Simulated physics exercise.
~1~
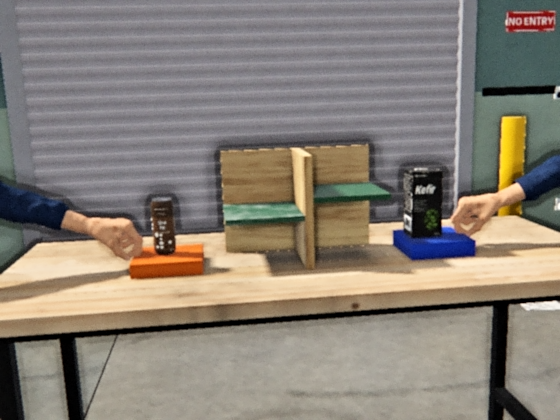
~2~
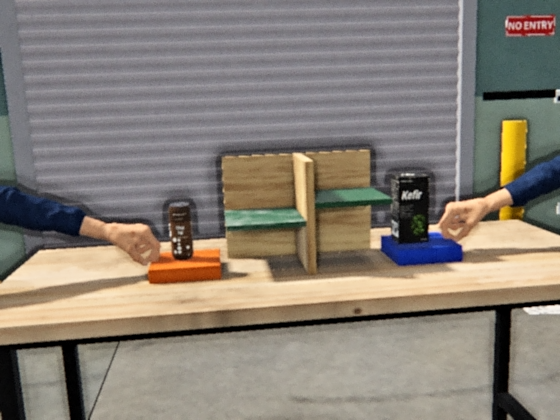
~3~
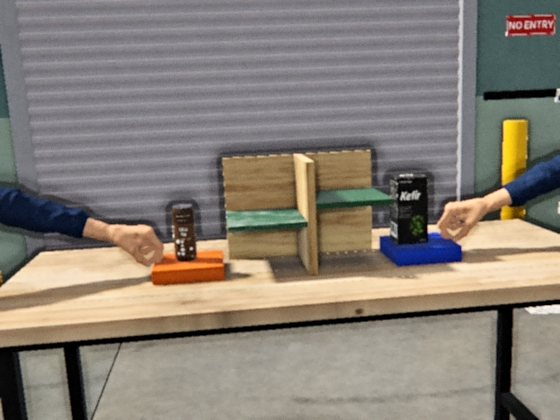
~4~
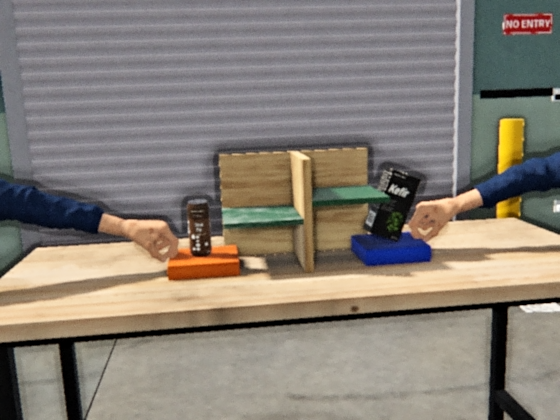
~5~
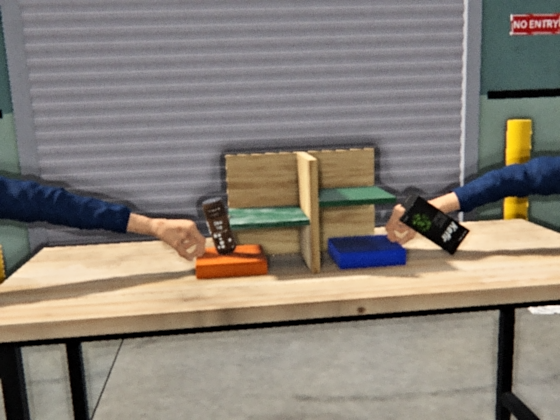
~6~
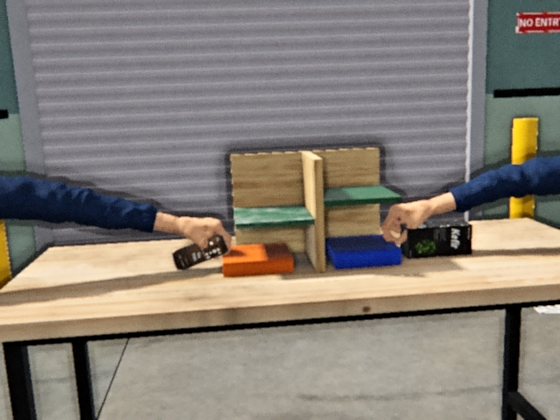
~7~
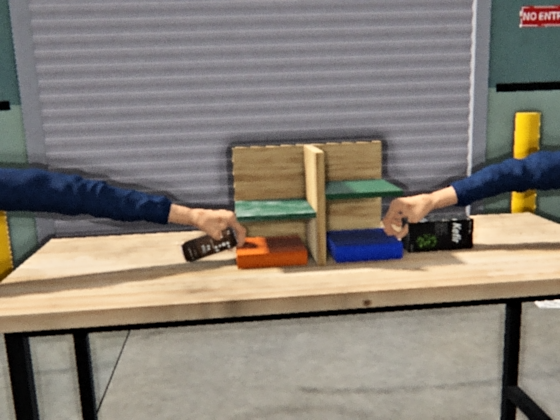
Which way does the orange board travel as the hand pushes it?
The orange board moves to the right, toward the shelf unit in the middle of the bench.
